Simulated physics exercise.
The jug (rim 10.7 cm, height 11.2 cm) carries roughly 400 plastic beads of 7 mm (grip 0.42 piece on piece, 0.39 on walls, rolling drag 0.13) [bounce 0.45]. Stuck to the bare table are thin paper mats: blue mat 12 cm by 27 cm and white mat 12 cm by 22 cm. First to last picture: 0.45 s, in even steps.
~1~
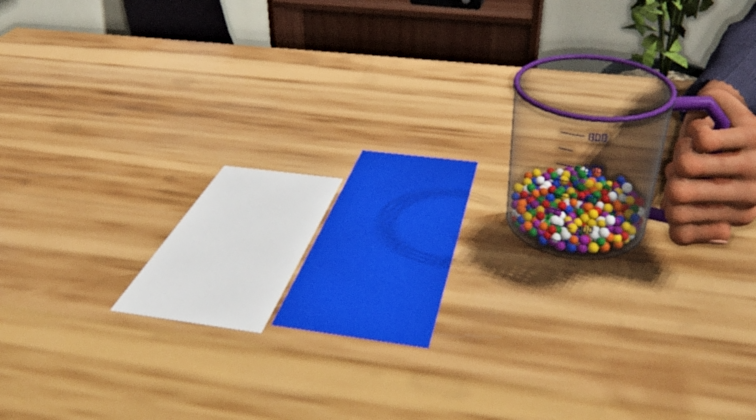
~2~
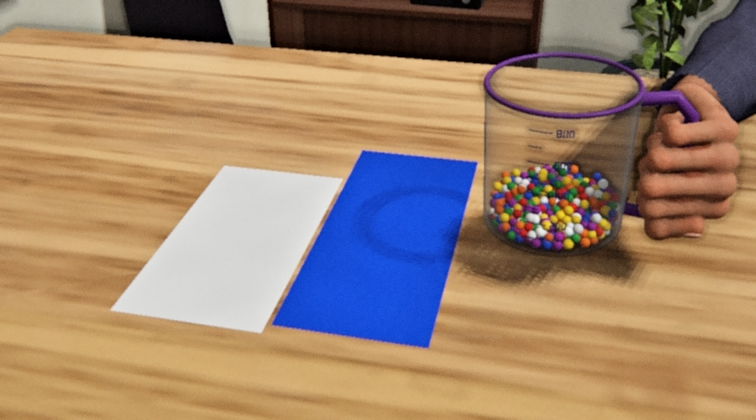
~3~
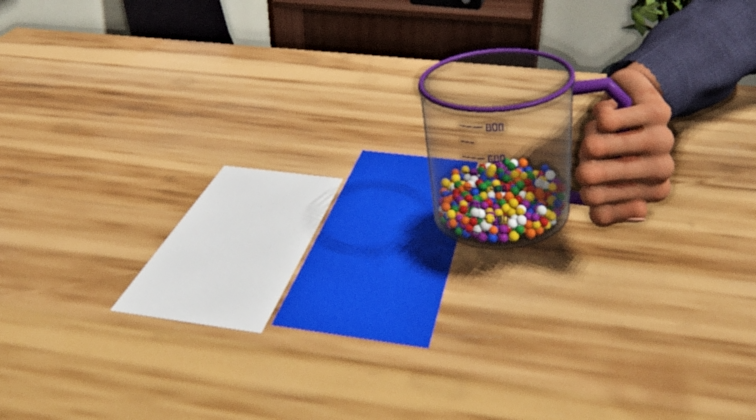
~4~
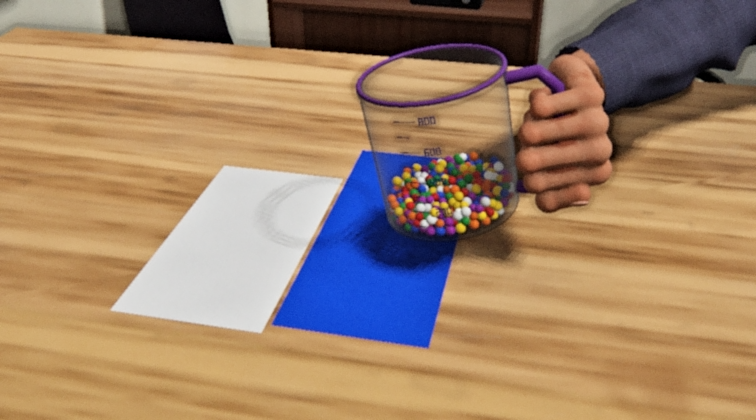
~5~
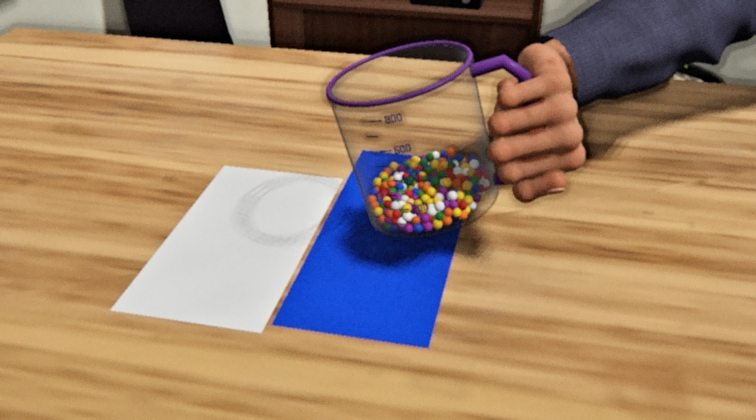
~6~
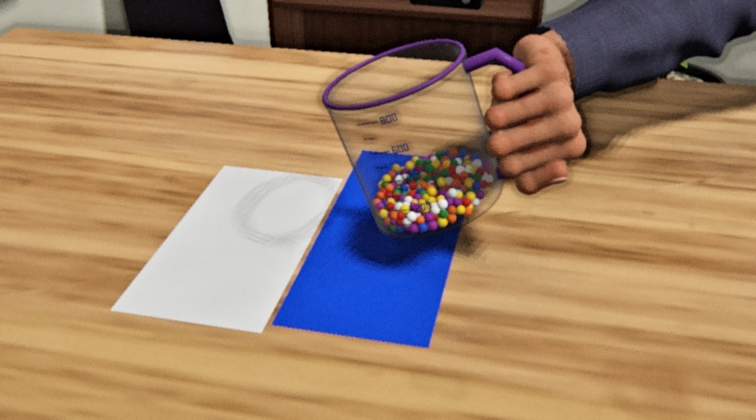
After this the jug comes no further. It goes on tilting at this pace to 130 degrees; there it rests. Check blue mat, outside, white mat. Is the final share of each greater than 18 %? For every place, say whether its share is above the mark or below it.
Going through them: Blue mat is above the mark; off the mats is below the mark; white mat is above the mark.
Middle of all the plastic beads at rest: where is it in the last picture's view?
The centre lies near pixel (342, 232).
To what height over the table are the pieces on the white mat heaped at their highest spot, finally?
Roughly 1.5 cm.
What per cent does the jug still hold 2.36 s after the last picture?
Remaining: Approx. 0 per cent.
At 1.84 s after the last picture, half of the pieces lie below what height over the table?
Roughly 6 cm.
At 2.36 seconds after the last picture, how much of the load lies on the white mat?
Close to 25 in a hundred has got there by that moment.
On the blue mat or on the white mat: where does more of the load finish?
The bigger portion finishes on the blue mat.
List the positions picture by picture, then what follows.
In the first frame, jug at (586, 142); tilt 0 degrees; moved 0.0 cm; lip at (517, 80); top of the load at (560, 173); blue mat at (390, 232); white mat at (240, 237).
In the second frame, jug at (558, 139); tilt 2 degrees; moved 1.9 cm; lip at (487, 79); top of the load at (565, 171).
In the third frame, jug at (498, 133); tilt 6 degrees; moved 6.3 cm; low side left; lip at (422, 79); top of the load at (496, 165).
In the fourth frame, jug at (439, 125); tilt 11 degrees; moved 10.6 cm; low side left; lip at (361, 80); top of the load at (459, 160).
In the fifth frame, jug at (411, 120); tilt 15 degrees; moved 12.5 cm; low side left; lip at (331, 84); top of the load at (430, 157).
In the sixth frame, jug at (409, 118); tilt 20 degrees; moved 12.5 cm; low side left; lip at (328, 90); top of the load at (476, 157); blue mat at (390, 232); white mat at (240, 237).
Then, 0.71 s after the last picture, tilt 56 degrees; jug 100 %; middle of all pieces on or above the table near (457, 179).
Then, 1.30 s after the last picture, tilt 87 degrees; jug 100 %; middle of all pieces on or above the table near (463, 171).
Then, 1.84 s after the last picture, tilt 114 degrees; jug 75 %, blue mat 20 %; middle of all pieces on or above the table near (408, 194).
Then, 2.36 s after the last picture, tilt 130 degrees; white mat 25 %, blue mat 70 %; middle of all pieces on or above the table near (338, 231).
In the end, outside 0 %, jug 0 %, white mat 25 %, blue mat 70 %.
